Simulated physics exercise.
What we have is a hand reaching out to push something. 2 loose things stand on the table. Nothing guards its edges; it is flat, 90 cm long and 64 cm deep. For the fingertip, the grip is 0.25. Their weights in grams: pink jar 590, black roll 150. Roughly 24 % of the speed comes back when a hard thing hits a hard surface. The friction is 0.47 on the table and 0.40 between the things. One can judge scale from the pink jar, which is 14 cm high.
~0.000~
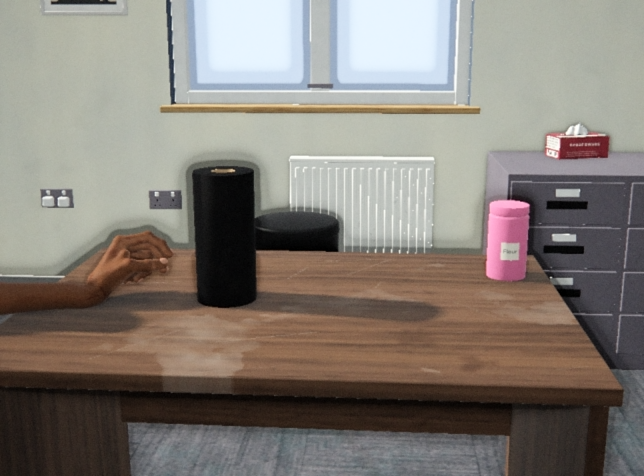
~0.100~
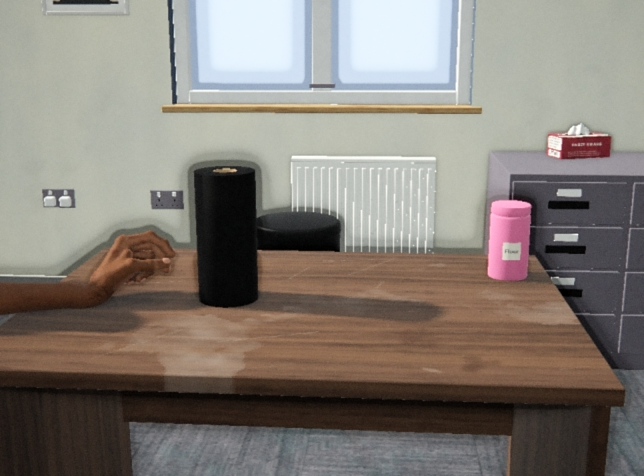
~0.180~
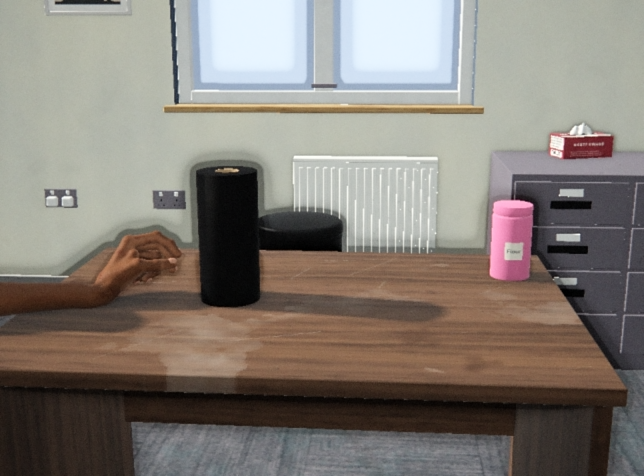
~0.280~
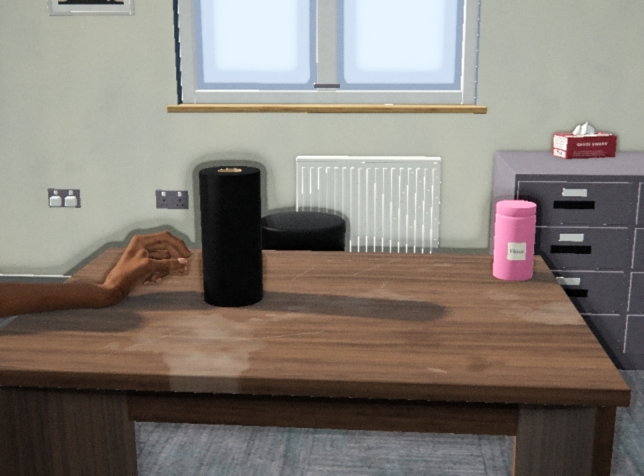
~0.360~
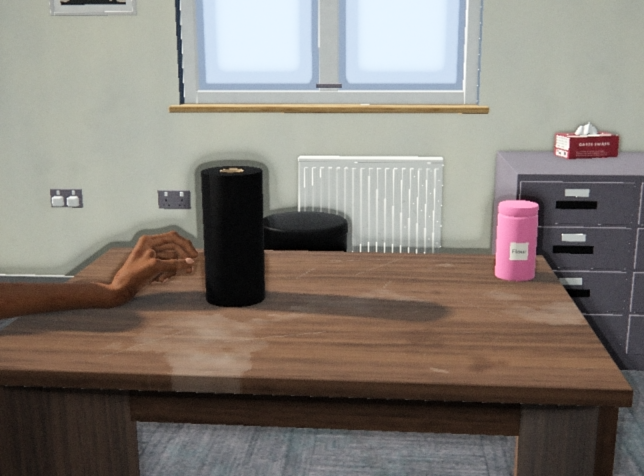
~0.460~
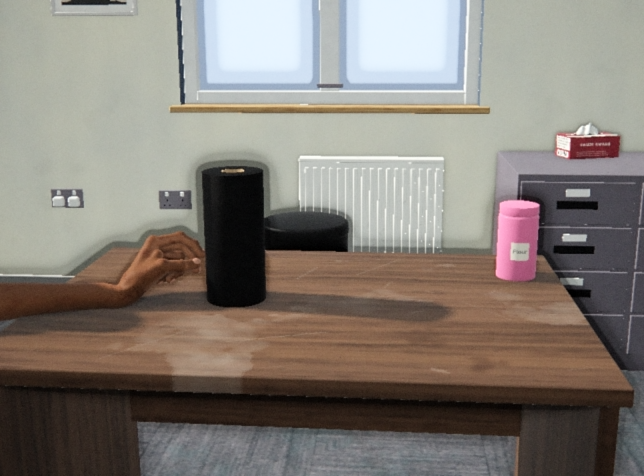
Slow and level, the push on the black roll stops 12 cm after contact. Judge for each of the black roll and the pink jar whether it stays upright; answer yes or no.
Black roll: Yes, pink jar: Yes.
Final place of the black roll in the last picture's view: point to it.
It settles close to (305, 237).
After 0.86 s, hand has come 8 cm; black roll moved 4 cm near (257, 236).
After 1.26 s, hand has come 13 cm; black roll moved 8 cm near (283, 237).
In the end (2.2 s), not toppled but over 5 cm from the start, black roll; pink jar under 5 cm from the start. At the end, from the last picture's camera, black roll near (305, 237), pink jar near (518, 240).
